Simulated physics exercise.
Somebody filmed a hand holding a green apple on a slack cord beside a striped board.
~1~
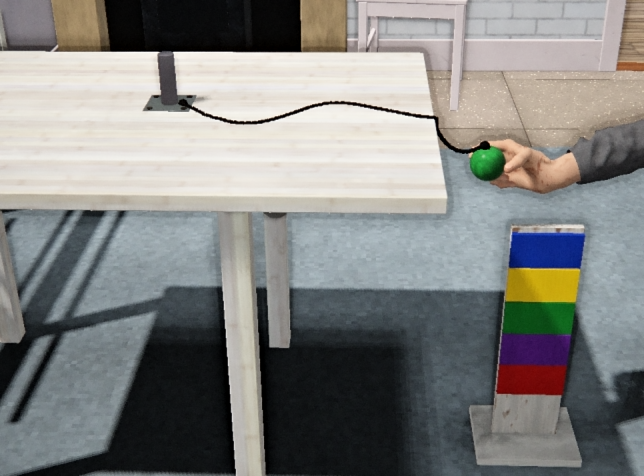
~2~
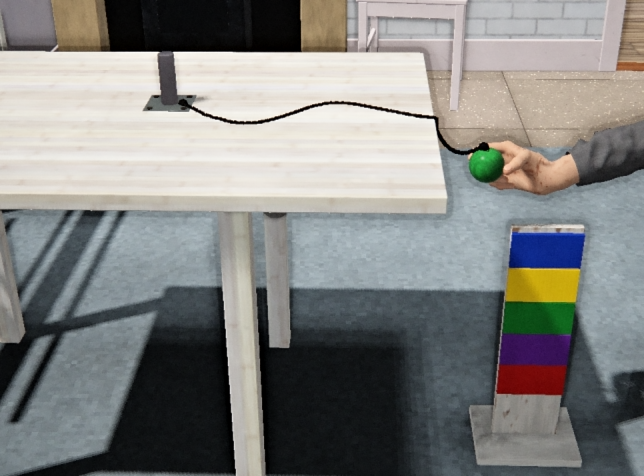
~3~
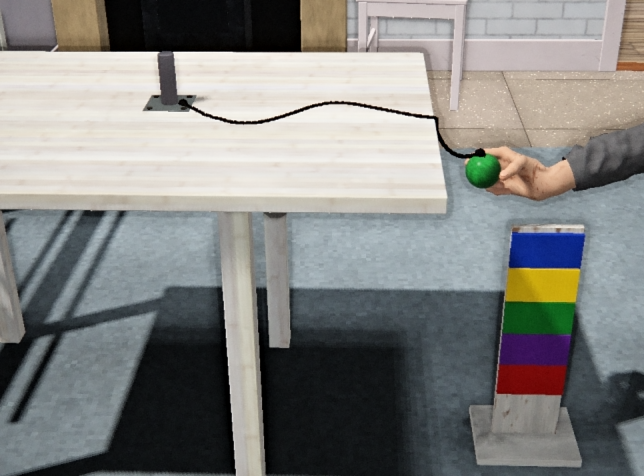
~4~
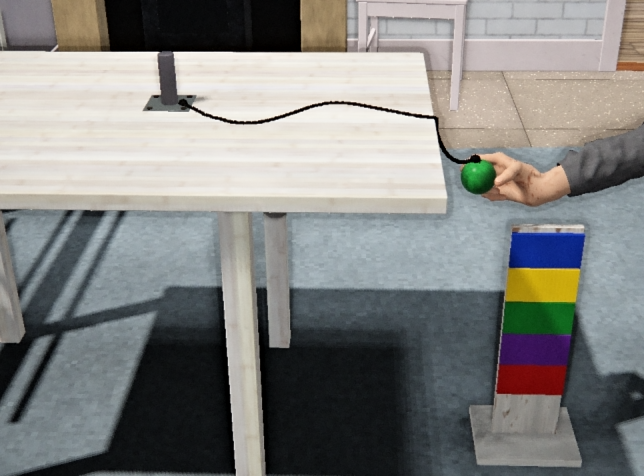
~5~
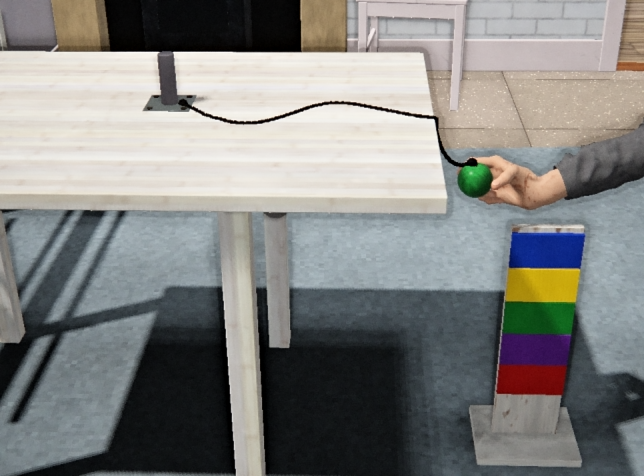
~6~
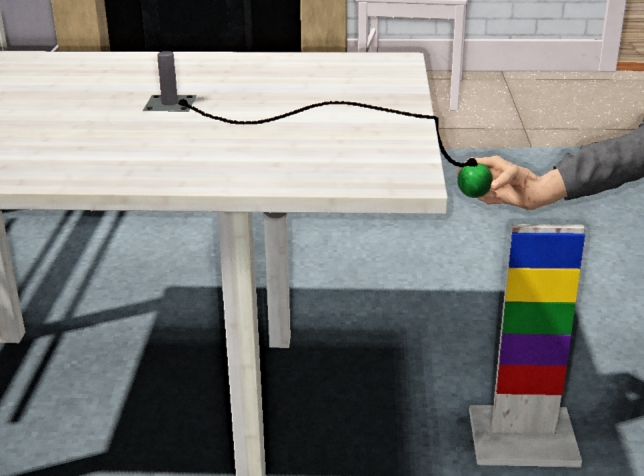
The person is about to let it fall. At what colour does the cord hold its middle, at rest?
At blue.
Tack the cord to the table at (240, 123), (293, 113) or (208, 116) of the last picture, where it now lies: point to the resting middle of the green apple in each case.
Try by try, around (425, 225), (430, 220) and (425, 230).
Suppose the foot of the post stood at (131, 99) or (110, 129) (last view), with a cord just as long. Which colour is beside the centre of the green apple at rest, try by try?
In that order: Higher than all five; no band.
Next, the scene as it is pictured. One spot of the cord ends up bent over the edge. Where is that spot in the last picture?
Near (391, 111).
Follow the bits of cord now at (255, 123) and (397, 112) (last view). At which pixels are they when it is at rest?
At (280, 108), then (435, 130).
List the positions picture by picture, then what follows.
In the first frame, green apple (488, 163); blue (547, 252); yellow (543, 286); green (539, 319); purple (535, 351); red (531, 381).
In the second frame, green apple (487, 165); cord through (198, 111) (255, 123) (308, 108) (368, 107) (433, 122).
In the third frame, green apple (483, 171).
In the fourth frame, green apple (479, 177); cord through (198, 111) (255, 123) (308, 108) (368, 107) (433, 122).
In the fifth frame, green apple (475, 180).
In the sixth frame, green apple (475, 180); cord through (198, 111) (255, 123) (308, 108) (368, 107) (433, 122).
Early on, apple near (441, 241); level with blue.
Midway, apple near (421, 244); level with blue.
Finally, apple near (426, 246); level with blue. Its centre hangs level with the blue band.
